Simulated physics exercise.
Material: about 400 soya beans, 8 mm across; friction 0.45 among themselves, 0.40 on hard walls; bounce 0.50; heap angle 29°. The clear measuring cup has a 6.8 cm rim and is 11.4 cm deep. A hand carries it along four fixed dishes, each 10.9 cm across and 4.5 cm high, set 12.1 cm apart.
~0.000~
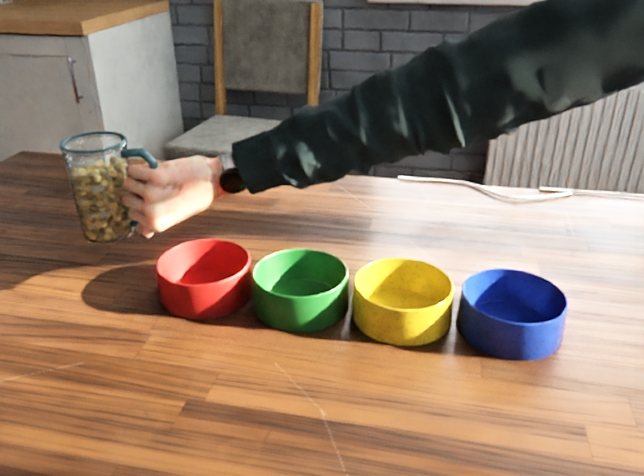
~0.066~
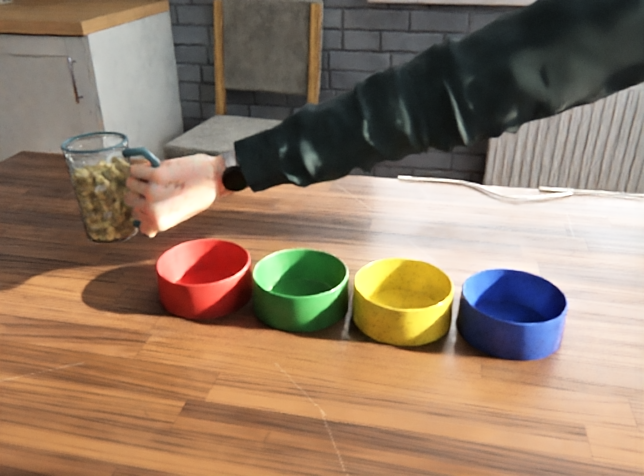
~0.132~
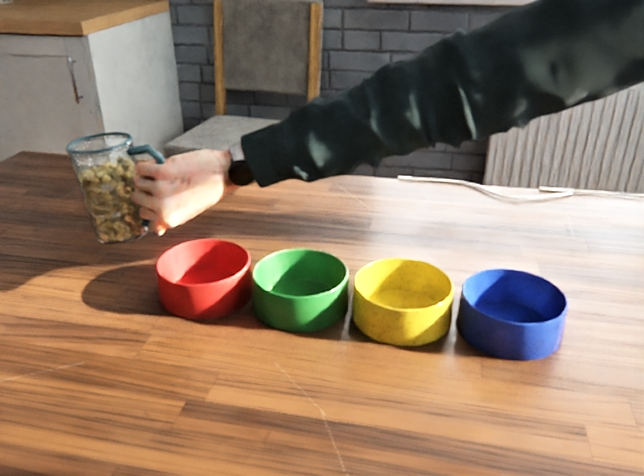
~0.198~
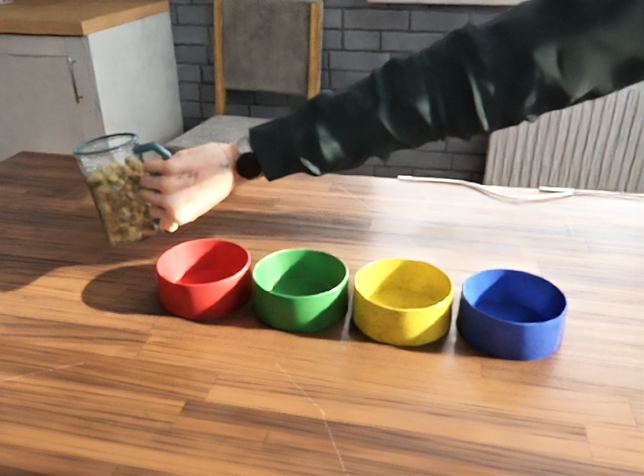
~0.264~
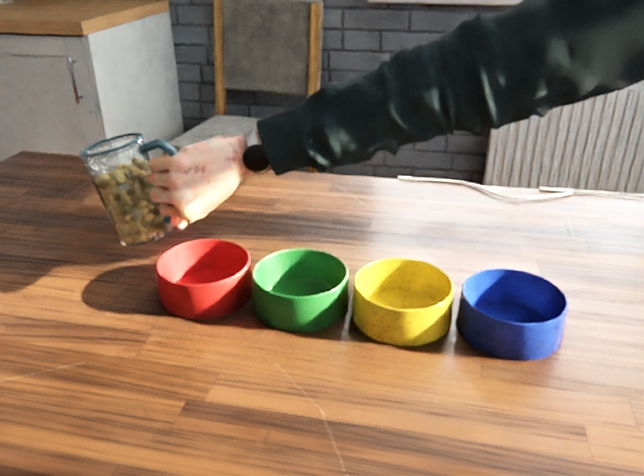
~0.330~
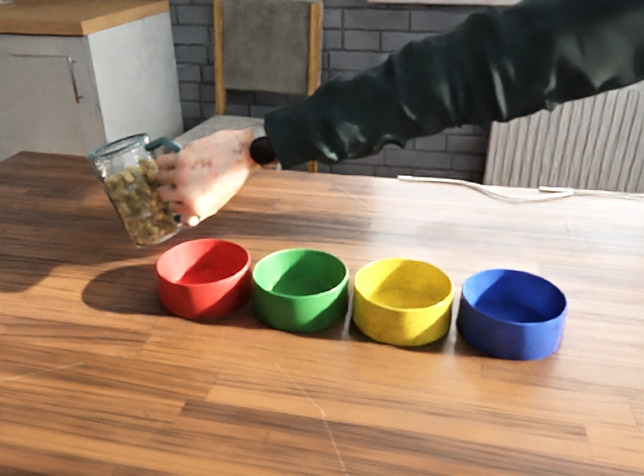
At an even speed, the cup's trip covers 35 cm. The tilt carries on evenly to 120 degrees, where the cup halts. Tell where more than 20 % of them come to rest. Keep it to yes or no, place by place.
Place by place: Red no, blue no, green yes, yellow no, counter no.
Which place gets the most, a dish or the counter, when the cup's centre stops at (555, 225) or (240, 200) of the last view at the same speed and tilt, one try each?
Try 1 - green; try 2 - red.
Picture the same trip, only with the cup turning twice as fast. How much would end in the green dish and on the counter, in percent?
It would be green 0 and counter 0.
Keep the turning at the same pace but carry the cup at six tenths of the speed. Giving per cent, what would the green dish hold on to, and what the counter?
Shares: Green 0, counter 0.
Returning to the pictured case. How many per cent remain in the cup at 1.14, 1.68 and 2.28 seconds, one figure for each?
It goes roughly like this: 100, 90, 0 per cent.
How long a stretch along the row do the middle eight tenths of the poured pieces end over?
Spread: Around 7 cm.
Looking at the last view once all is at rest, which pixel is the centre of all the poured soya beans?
Centre at rest, approx.: (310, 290) px.
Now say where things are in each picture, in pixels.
In the first frame, cup at (102, 188), tilt 0 degrees, lip at (66, 140), moved 0.0 cm; middle of the pieces at (106, 199); red dish at (204, 261); green dish at (300, 272); yellow dish at (404, 283); blue dish at (514, 295).
In the second frame, cup at (105, 188), tilt 1 degrees, lip at (68, 141), moved 0.3 cm; middle of the pieces at (109, 199).
In the third frame, cup at (112, 189), tilt 5 degrees, lip at (73, 143), moved 1.2 cm; middle of the pieces at (116, 200).
In the fourth frame, cup at (121, 190), tilt 9 degrees, lip at (80, 146), moved 2.4 cm; middle of the pieces at (126, 200).
In the fifth frame, cup at (130, 190), tilt 13 degrees, lip at (86, 149), moved 3.5 cm; middle of the pieces at (136, 201).
In the sixth frame, cup at (139, 191), tilt 18 degrees, lip at (93, 153), moved 4.7 cm; middle of the pieces at (145, 201); red dish at (204, 261); green dish at (300, 272); yellow dish at (404, 283); blue dish at (514, 295). The cup turns about 65 degrees a second and travels 17 cm a second.
Then, at 1.14 s, tilt 71 degrees; cup holds 100 %.
After 1.68 s, tilt 106 degrees; cup holds 90 %, green 10 %.
After 2.28 s, tilt 120 degrees; cup holds 0 %, green 90 %.
At rest (2.9 s), red 0 %, blue 0 %, green 95 %, yellow 0 %, counter 5 %.
